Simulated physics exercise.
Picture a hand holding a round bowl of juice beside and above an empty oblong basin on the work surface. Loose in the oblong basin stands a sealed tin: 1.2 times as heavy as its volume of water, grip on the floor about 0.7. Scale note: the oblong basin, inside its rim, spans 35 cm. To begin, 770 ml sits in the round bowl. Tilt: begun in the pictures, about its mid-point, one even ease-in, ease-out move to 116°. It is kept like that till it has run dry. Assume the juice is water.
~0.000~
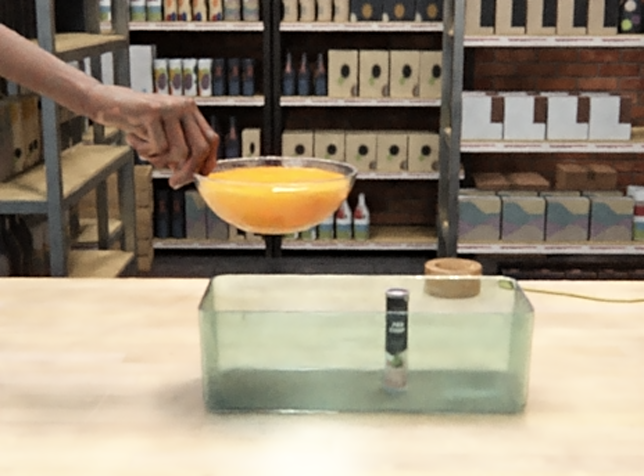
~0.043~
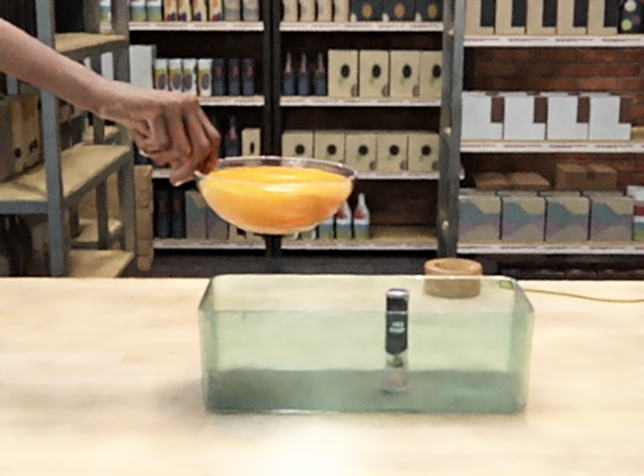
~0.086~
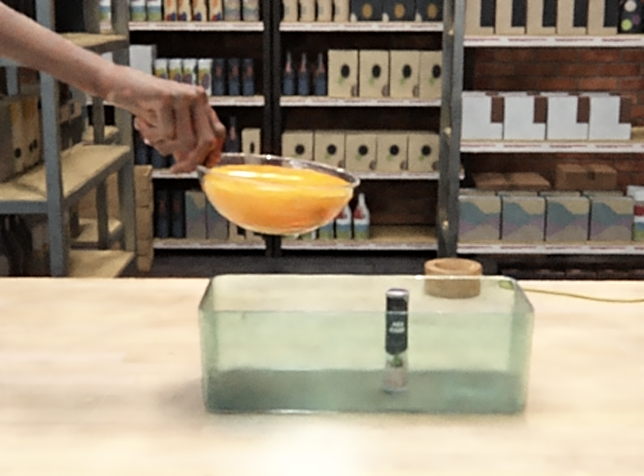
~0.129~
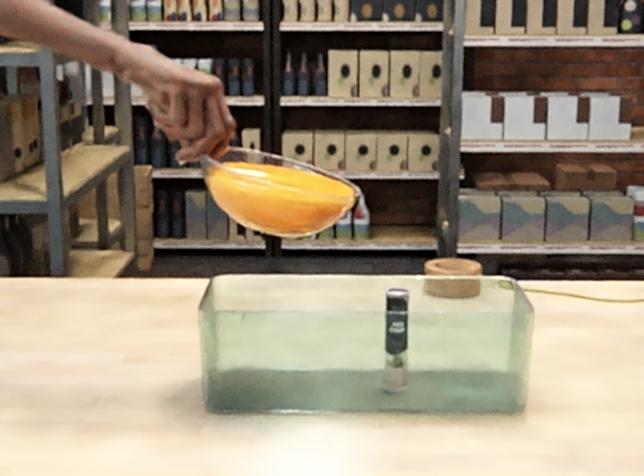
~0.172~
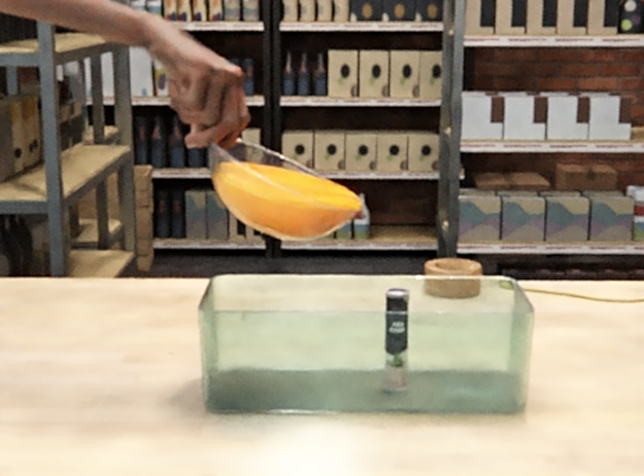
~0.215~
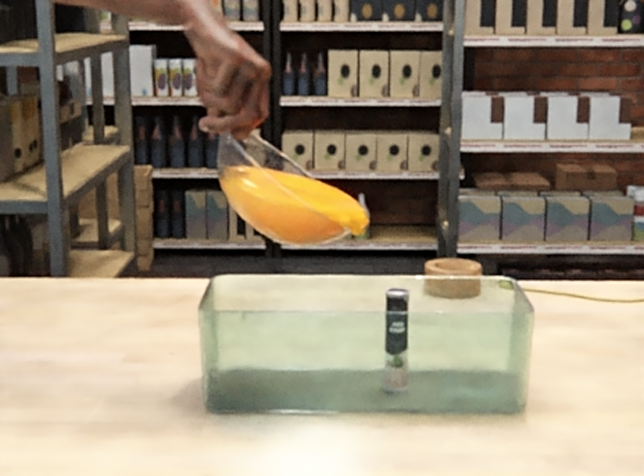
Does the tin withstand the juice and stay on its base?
No, it is knocked over.
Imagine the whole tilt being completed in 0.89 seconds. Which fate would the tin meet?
Outcome - the tin remains standing.
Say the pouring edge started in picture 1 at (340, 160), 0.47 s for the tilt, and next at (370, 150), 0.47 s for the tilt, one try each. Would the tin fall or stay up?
The tin overturns the first time and overturns the second time.
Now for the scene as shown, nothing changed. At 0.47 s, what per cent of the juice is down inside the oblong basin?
Near 96 in a hundred.
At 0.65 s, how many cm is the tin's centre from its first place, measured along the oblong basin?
Near 4 cm.
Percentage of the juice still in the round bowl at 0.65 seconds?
Around 0 in a hundred is still there.
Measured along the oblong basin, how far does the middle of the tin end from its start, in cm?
8.0 cm.
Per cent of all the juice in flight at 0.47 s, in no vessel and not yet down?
It comes to roughly 3 per cent.
By 0.47 s the tilt is 109° and 0 per cent is still to pour; the tin stands where it began.
By 0.65 s the tilt is 116° and 0 per cent is still to pour; the tin leans 15°.
By 0.84 s the tilt is 116° and 0 per cent is still to pour; the tin leans 39°.
By 1.05 s the tilt is 116° and 0 per cent is still to pour; the tin lies on its side.
At rest the tin lies on its side.
